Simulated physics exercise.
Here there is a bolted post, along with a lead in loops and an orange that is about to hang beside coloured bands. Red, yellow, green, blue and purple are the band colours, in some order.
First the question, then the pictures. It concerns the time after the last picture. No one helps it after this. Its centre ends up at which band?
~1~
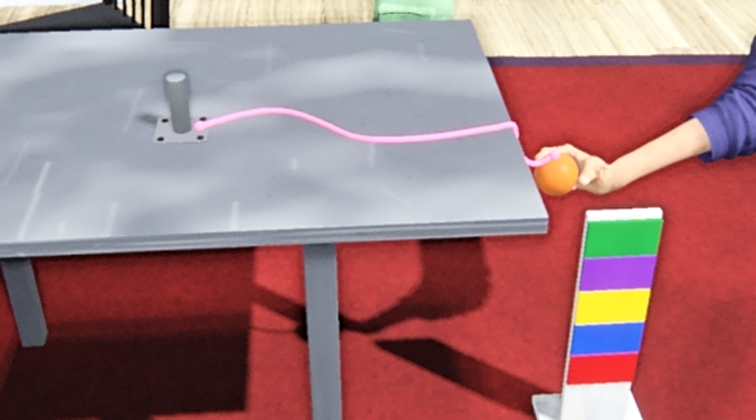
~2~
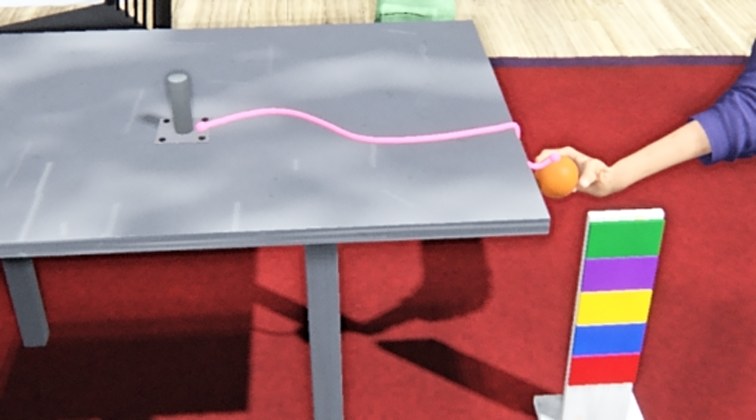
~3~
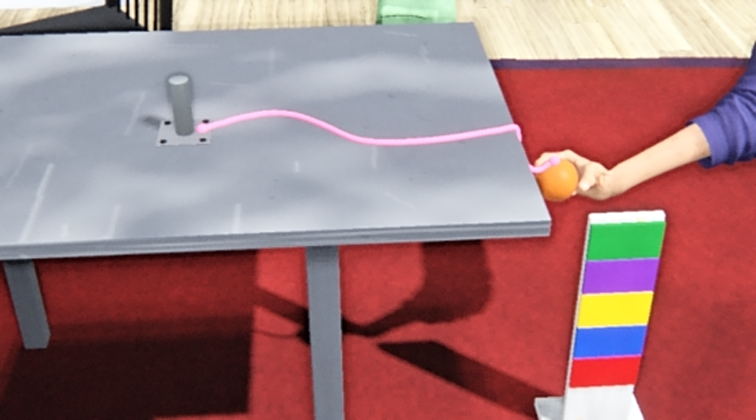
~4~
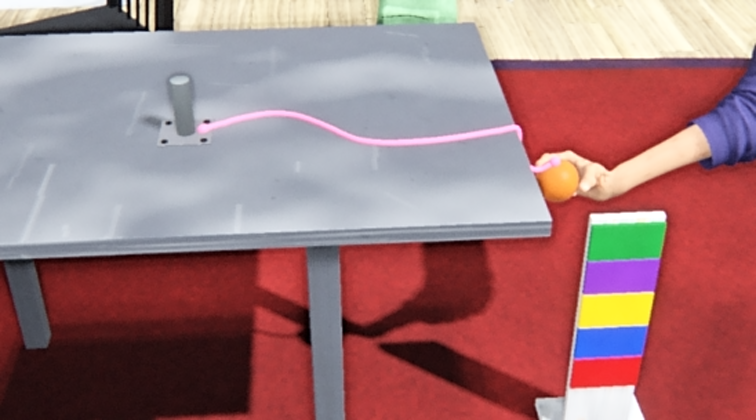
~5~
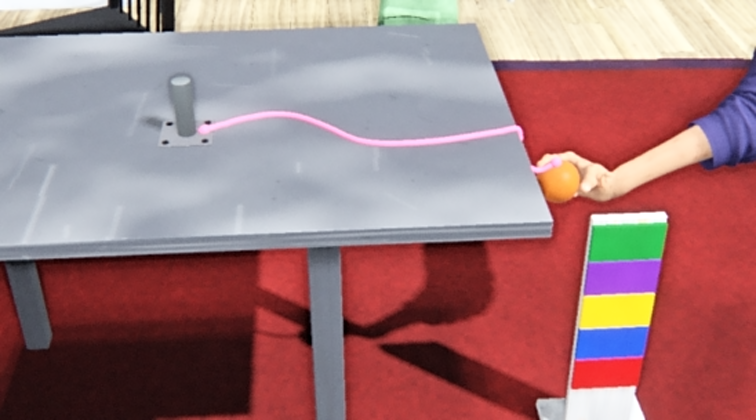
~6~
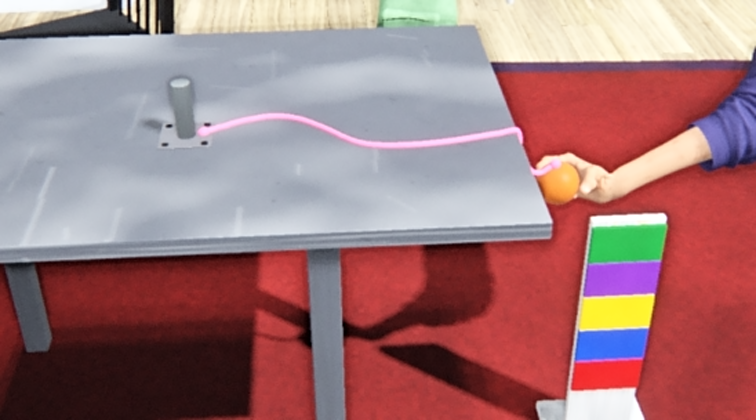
At the green one.
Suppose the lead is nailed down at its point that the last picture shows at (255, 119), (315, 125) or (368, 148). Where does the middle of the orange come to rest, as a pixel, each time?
Approximately (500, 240), (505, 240) and (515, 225) respectively.
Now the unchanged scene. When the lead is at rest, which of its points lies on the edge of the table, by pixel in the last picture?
In the last picture it is at roughly (487, 136).
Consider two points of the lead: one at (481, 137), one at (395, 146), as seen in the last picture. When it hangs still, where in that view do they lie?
They end up around (511, 129) and around (425, 130).
Soon after, orange near (475, 243); level with green.
After that, orange near (499, 249); level with green.
In the end, orange near (501, 249); level with green. Its middle rests at the green band.
